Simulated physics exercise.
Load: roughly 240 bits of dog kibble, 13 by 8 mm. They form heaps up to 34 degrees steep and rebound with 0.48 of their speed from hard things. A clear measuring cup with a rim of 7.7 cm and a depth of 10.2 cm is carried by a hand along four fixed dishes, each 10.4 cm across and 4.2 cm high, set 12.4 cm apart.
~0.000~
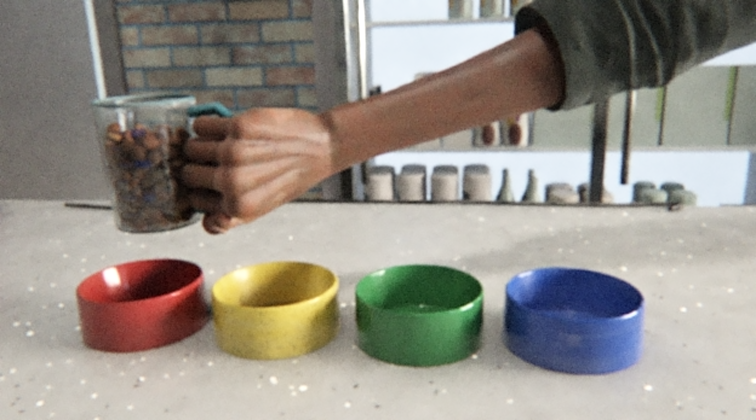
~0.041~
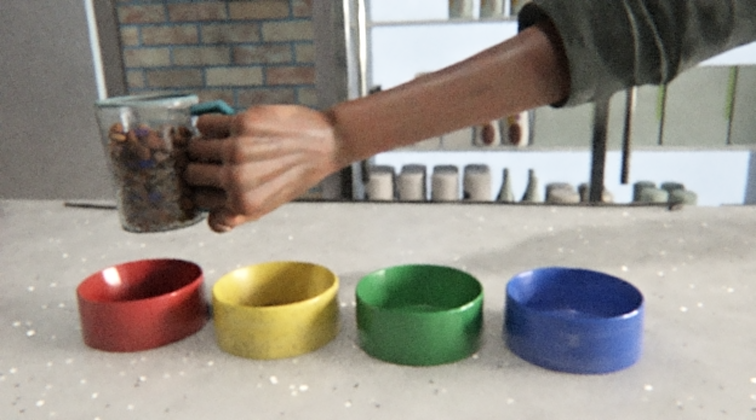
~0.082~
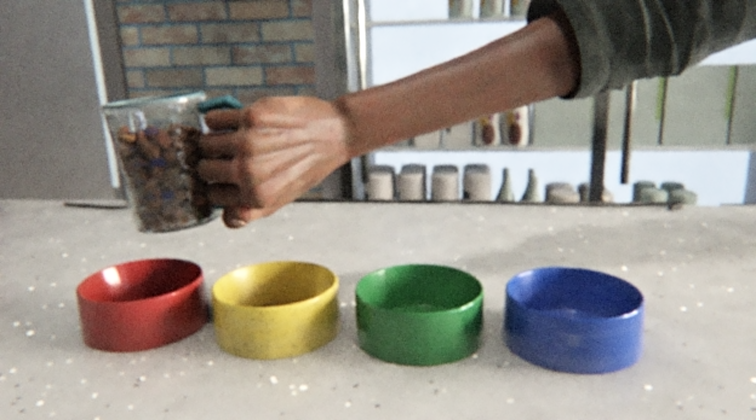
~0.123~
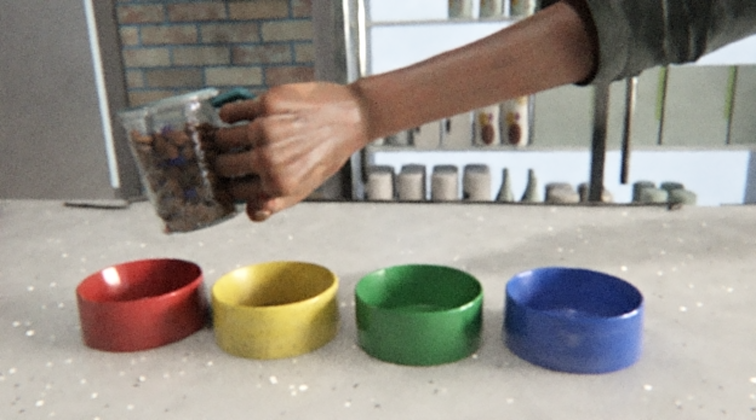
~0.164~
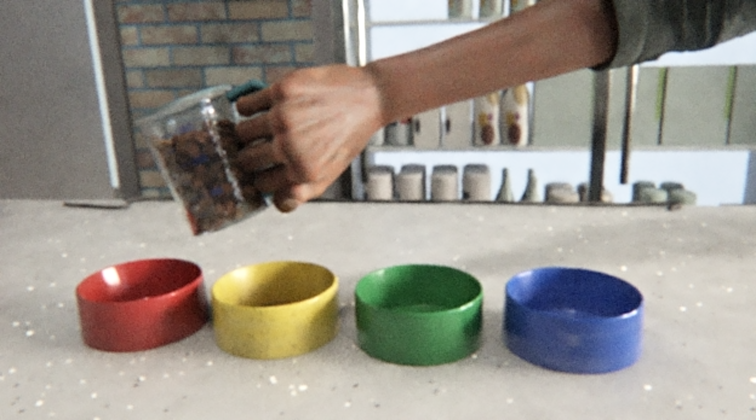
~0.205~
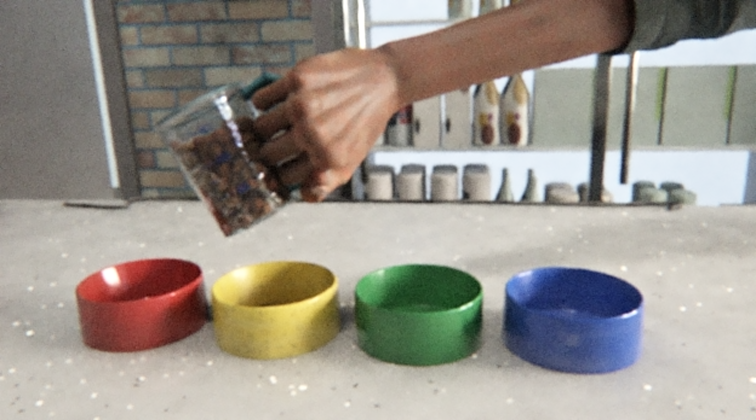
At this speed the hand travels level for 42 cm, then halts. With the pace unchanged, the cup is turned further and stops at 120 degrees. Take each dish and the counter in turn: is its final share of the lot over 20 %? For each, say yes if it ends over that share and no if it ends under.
Red - no, blue - yes, green - no, yellow - no, counter - no.
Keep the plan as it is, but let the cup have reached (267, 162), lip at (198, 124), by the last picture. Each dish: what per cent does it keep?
It'd finish with red at 0, blue at 100, green at 0 and yellow at 0.
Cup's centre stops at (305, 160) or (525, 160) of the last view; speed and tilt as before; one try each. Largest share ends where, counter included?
First try: Yellow; second try: Green.
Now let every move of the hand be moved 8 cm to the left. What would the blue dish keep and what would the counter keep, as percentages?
Blue 20; counter 40.
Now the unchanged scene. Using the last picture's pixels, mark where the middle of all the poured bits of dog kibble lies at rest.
When it all comes to rest, the middle is near (574, 317).
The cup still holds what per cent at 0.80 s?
75 per cent.
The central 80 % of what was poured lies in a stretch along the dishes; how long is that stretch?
Length: About 10 cm.
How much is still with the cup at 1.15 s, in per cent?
Some 25 %.
After 0.56 s, tilt 89 degrees; cup holds 100 %.
After 0.80 s, tilt 120 degrees; cup holds 75 %, blue 10 %, green 10 %.
After 1.15 s, tilt 120 degrees; cup holds 25 %, blue 60 %, green 10 %.
In the end, at 1.9 s, red 0 %, blue 85 %, green 10 %, yellow 0 %, counter 5 %.
